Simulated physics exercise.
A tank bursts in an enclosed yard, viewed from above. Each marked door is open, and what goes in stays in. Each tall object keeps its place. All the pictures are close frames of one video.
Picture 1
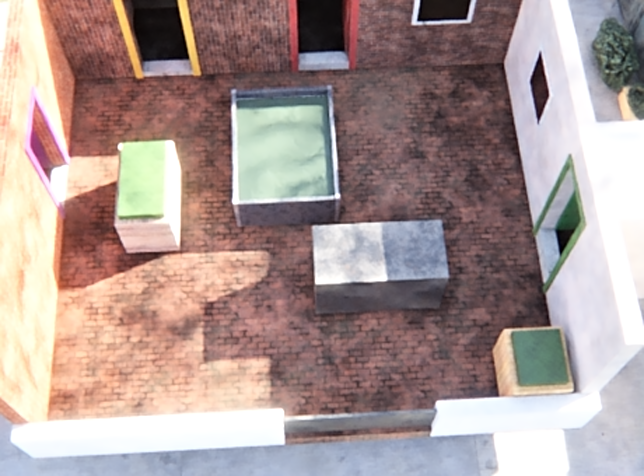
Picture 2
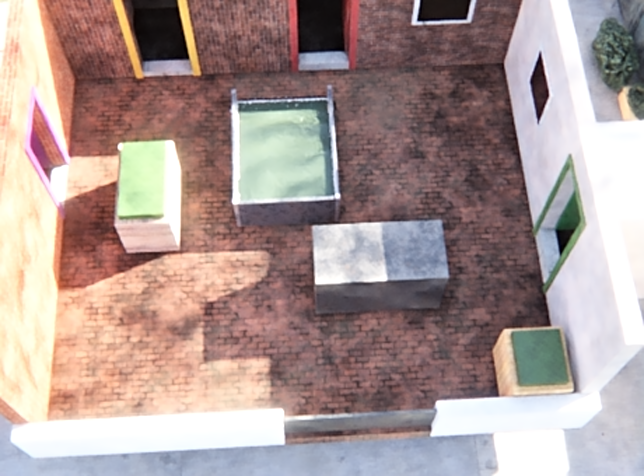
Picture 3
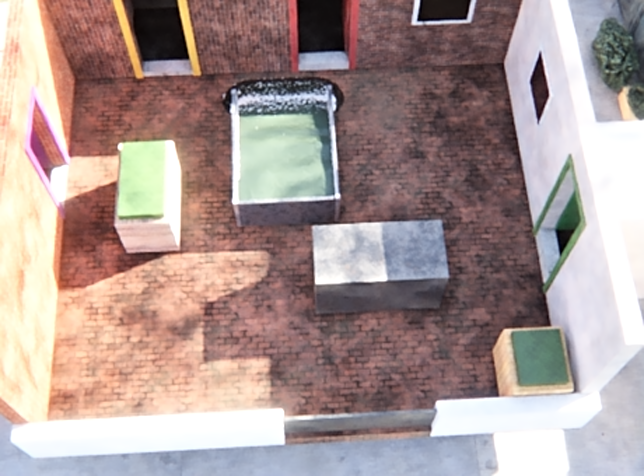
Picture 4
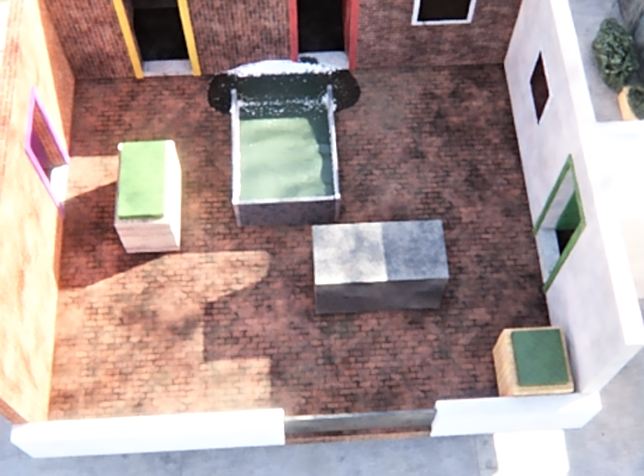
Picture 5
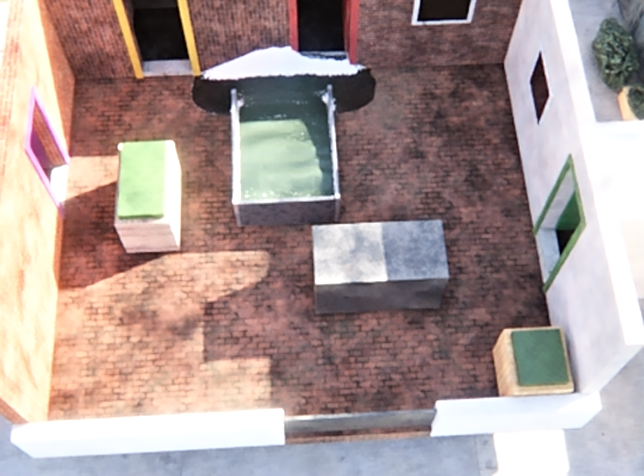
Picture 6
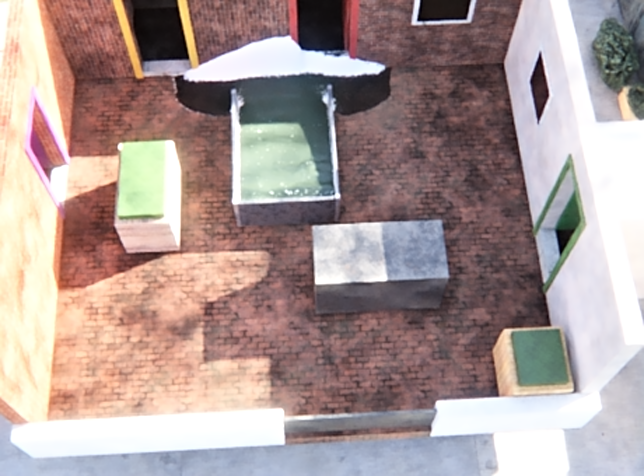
In a brick-paved yard closed in by walls, a tank of greenish water stands among a few blocks, its surface nearly level. The far side of the tank opens and water pours out through the gap, then spreads sideways and back across the bricks toward the doorways in a dark, white-topped sheet.
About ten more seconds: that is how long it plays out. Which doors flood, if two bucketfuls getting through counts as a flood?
The red door floods; the green door does not flood; the yellow door does not flood; the purple door floods.
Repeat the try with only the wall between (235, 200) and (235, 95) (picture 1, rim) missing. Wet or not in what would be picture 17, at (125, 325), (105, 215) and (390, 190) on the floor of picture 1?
Following the listed order, the three come out reached by the spill, not reached and not reached.
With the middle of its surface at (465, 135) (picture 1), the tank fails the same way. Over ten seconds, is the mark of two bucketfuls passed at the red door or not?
Red door: Undershoots.
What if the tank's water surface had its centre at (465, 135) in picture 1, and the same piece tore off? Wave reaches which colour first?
The red one.
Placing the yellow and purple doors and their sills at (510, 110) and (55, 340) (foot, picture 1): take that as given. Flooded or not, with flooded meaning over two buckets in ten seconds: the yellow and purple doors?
Note - yellow door ends up above it; purple door ends up short of it.
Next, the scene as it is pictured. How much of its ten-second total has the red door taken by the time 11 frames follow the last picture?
That comes out to 85 per cent by my count.
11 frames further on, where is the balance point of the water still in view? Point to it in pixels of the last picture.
That comes out near (276, 122).
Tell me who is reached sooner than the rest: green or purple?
I'd go with the one in purple.
A moment on, water covers 15 % of the floor; the red door over two buckets in, the green door not reached, the yellow door wet at the sill, nothing in, the purple door not reached.
Next, water covers 30 % of the floor; the red door far over two buckets in, the green door not reached, the yellow door wet at the sill, nothing in, the purple door wet at the sill, nothing in.
Then, water covers 40 % of the floor; the red door far over two buckets in, the green door wet at the sill, nothing in, the yellow door under two buckets in, the purple door over two buckets in.
Later, water covers 65 % of the floor; the red door far over two buckets in, the green door wet at the sill, nothing in, the yellow door under two buckets in, the purple door over two buckets in.
In the end, water covers 90 % of the floor; the red door far over two buckets in, the green door wet at the sill, nothing in, the yellow door under two buckets in, the purple door over two buckets in.
